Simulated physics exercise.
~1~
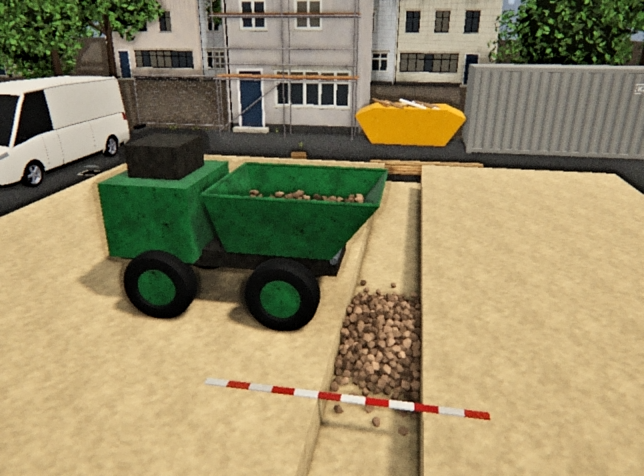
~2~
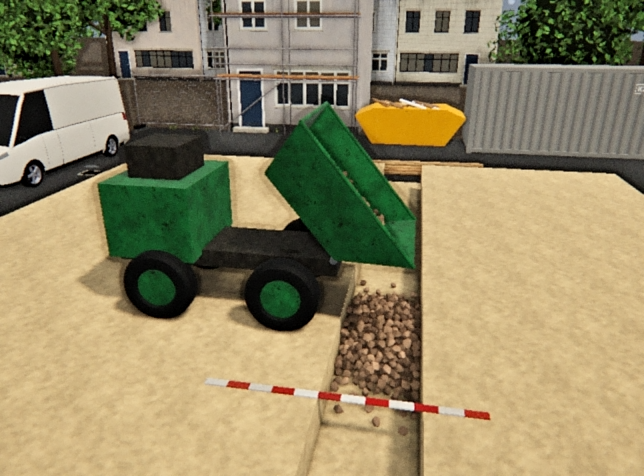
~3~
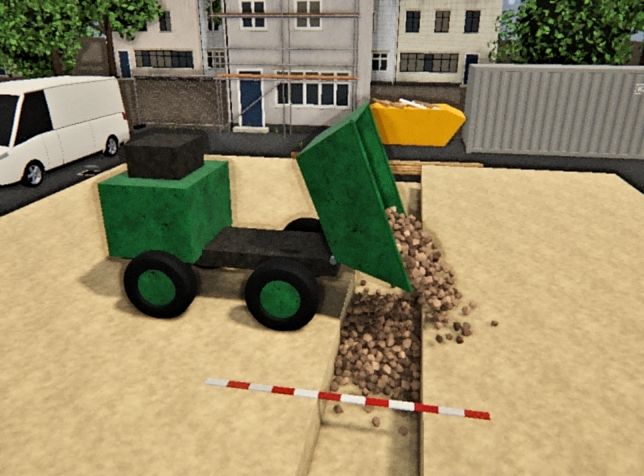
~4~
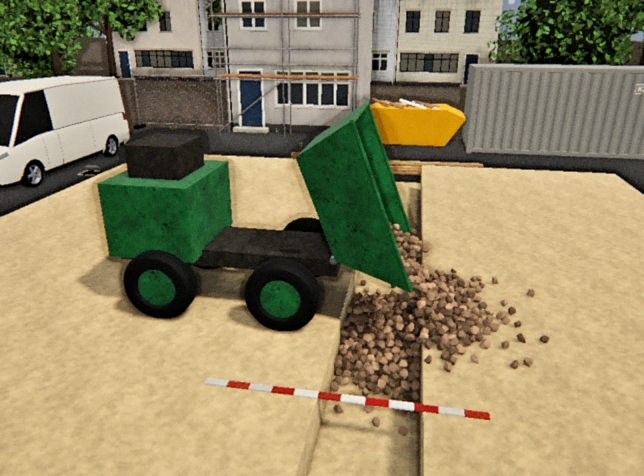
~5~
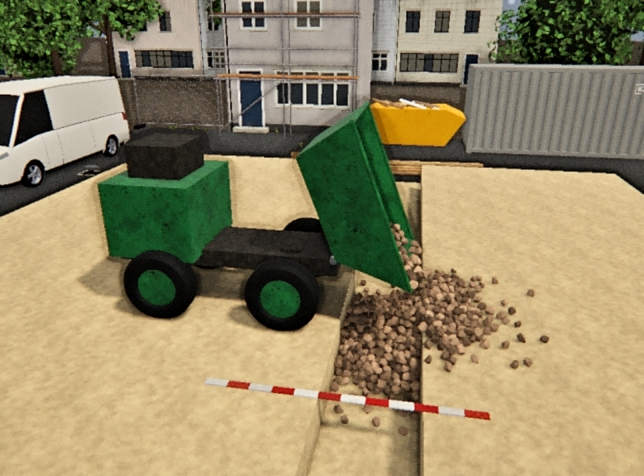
At first, a small green dumper stands on sandy ground facing right, its body level and holding brown stones, while another heap already lies in the trench ahead, behind a red and white striped pole. The body tips forward steeply, its stones still inside. Then the load slides out over the lip, some dropping into the trench and some tumbling onto the ground beyond its right side. The spill spreads farther right, with a few stones scattering ahead. Finally, the raised body holds still with stones left at its lip, the trench heap fuller and a loose pile resting past the far edge.
